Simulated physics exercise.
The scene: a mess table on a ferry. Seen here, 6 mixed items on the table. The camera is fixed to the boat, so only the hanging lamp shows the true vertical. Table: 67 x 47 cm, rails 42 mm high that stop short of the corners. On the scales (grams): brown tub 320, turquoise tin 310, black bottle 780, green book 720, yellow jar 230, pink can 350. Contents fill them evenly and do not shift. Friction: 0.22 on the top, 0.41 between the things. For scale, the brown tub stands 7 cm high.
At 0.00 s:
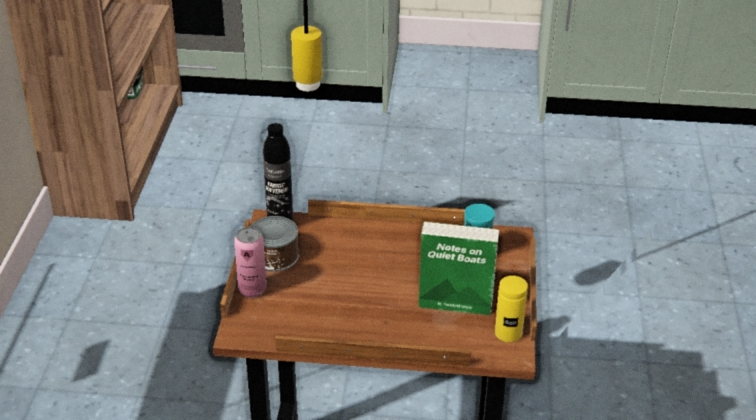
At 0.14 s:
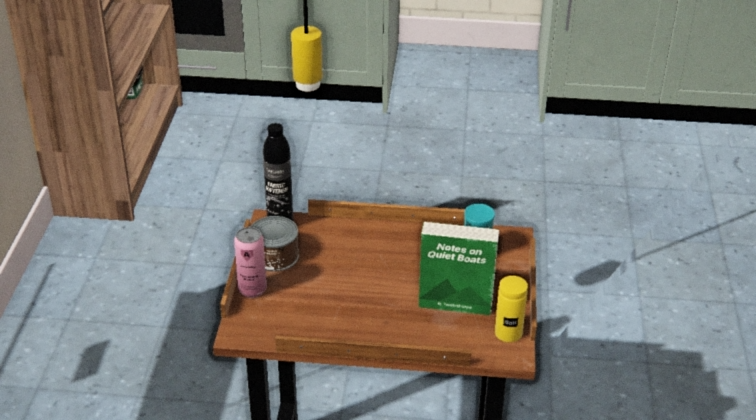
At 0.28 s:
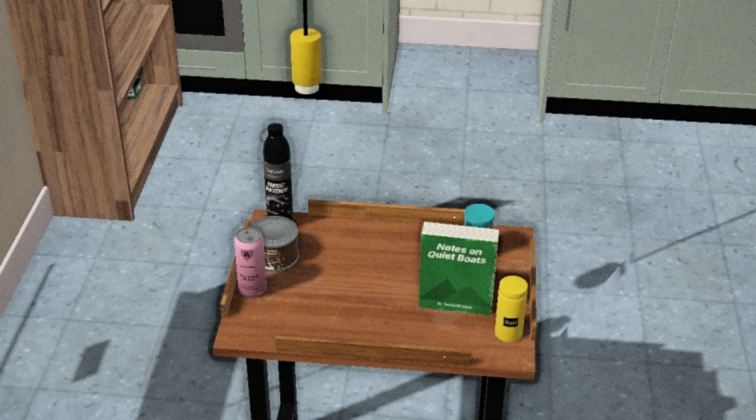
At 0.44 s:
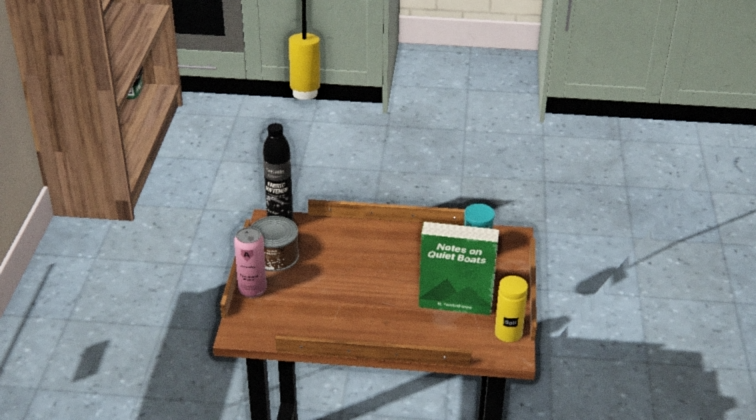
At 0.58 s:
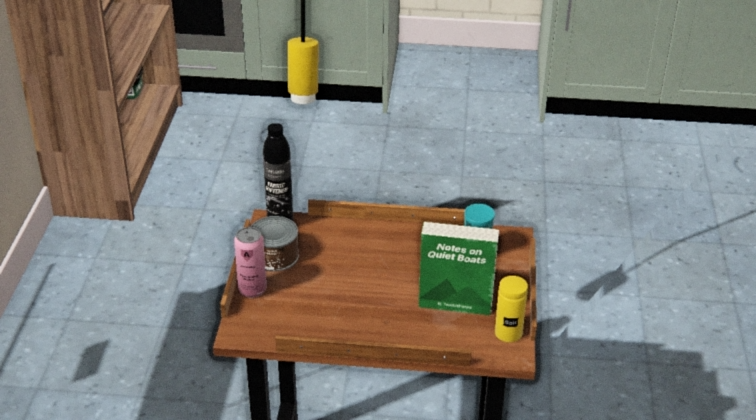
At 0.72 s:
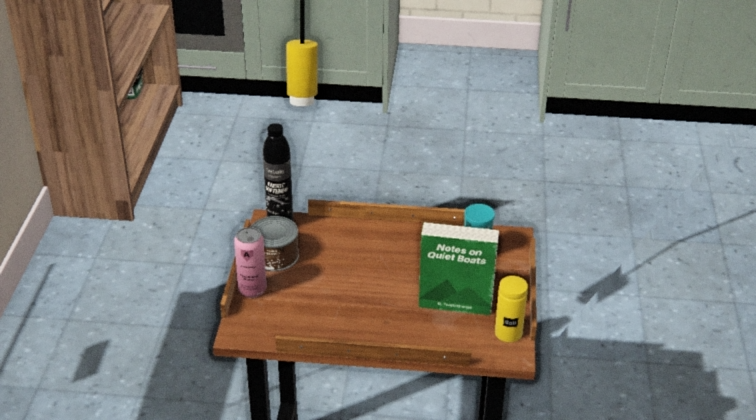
On a ferry, a wooden mess table holds a pink can, brown tub, black bottle, green book, turquoise tin and yellow jar, all staying in place while the yellow hanging lamp shifts slightly and shadows spread across the floor.
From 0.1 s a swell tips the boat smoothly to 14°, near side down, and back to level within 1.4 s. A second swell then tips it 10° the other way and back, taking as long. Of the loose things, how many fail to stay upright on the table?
Tipped or gone: One.
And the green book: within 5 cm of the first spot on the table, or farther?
The green book ends elsewhere.
After 1.02 s, boat heeled 11°, near side down; green book tipped 29° from how it sat.
After 1.12 s, boat heeled 8°, near side down; green book tipped 66° from how it sat; black bottle slid 2 cm; pink can slid 2 cm.
After 2.32 s, boat heeled 10°, far side down; green book on its side.
At rest (3.4 s), tipped over on the table, green book; the other 5 in place, give or take 5 cm. In the last view, brown tub near (273, 247), turquoise tin near (478, 237).
